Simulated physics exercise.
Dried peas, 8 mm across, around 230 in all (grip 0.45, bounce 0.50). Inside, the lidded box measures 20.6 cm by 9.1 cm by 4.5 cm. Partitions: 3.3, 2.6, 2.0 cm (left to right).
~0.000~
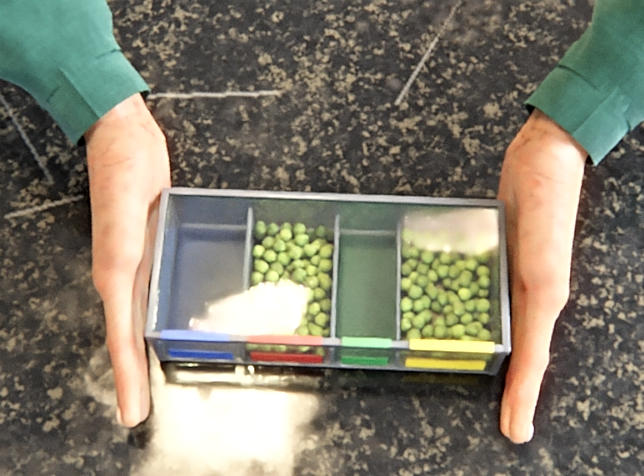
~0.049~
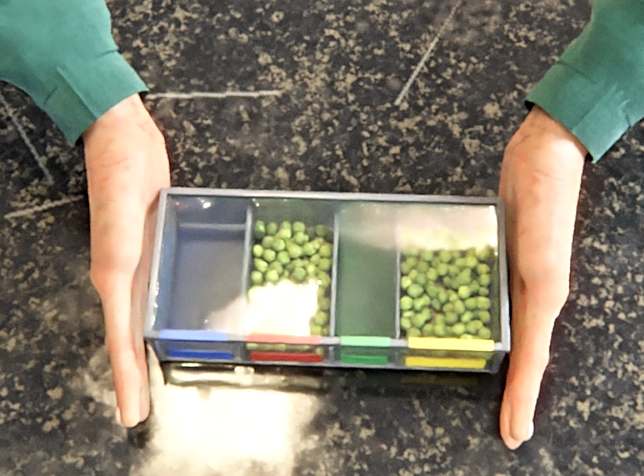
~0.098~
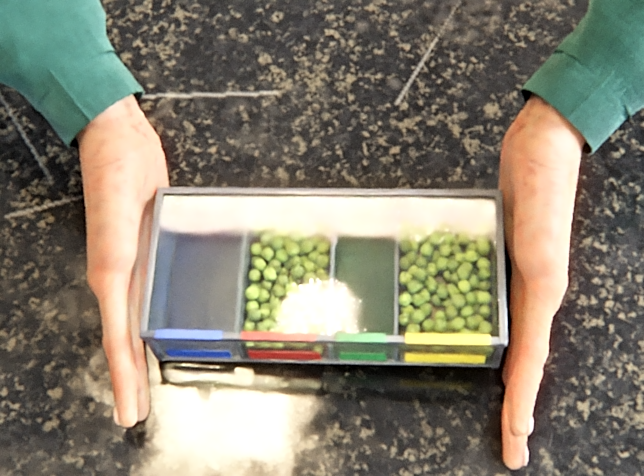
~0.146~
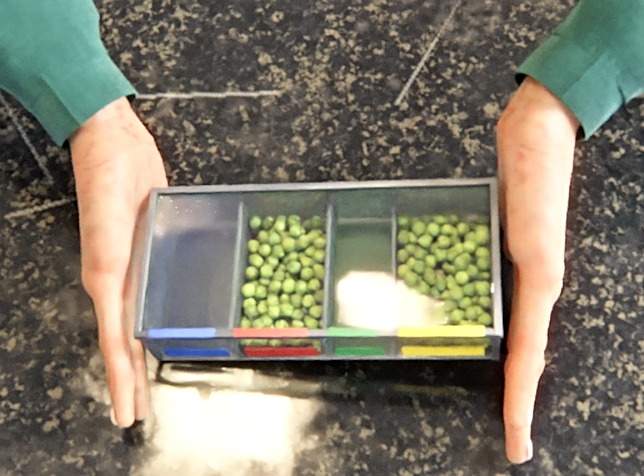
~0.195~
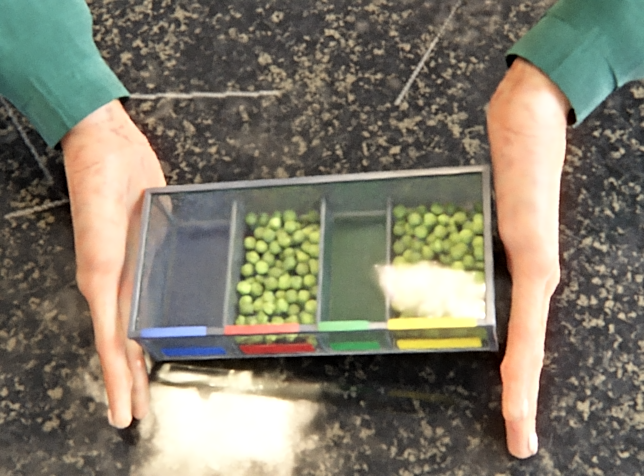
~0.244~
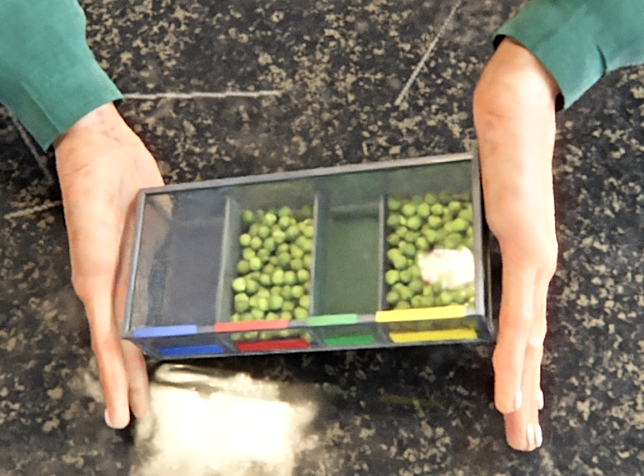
At the start, two hands in green sleeves hold a clear-lidded box level over a dark speckled surface, with green peas in its red and yellow compartments. The hands then gradually tilt it, the right side rising slightly above the left, while the peas stay in their compartments and bright reflections shift across the lid.
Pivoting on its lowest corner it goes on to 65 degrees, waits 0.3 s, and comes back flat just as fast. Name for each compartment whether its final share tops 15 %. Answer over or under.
Red over, blue under, green under, yellow over.
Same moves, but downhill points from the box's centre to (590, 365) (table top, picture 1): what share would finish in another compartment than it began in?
About 5 per cent.
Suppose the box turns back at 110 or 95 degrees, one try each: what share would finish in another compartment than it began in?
About 55 and 55 per cent.
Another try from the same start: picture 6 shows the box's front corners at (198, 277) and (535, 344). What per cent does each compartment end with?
Red 45, blue 0, green 0, yellow 55.
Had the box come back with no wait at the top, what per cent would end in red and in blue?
In that case red 55; blue 0.
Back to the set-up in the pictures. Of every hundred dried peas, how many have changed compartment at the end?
Some 10 per cent.
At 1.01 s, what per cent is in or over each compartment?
Red 55; blue 0; green 5; yellow 40.
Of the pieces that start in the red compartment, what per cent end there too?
Some 100 per cent.
After 1.01 s, tilt 65 degrees; red 55 %, green 5 %, yellow 40 %.
After 1.52 s, tilt 34 degrees; red 55 %, blue 5 %, green 5 %, yellow 40 %.
After 2.10 s, tilt 0 degrees; red 55 %, blue 5 %, green 5 %, yellow 40 %.
By 2.5 s all is still; red 55 %, blue 5 %, green 5 %, yellow 40 %.
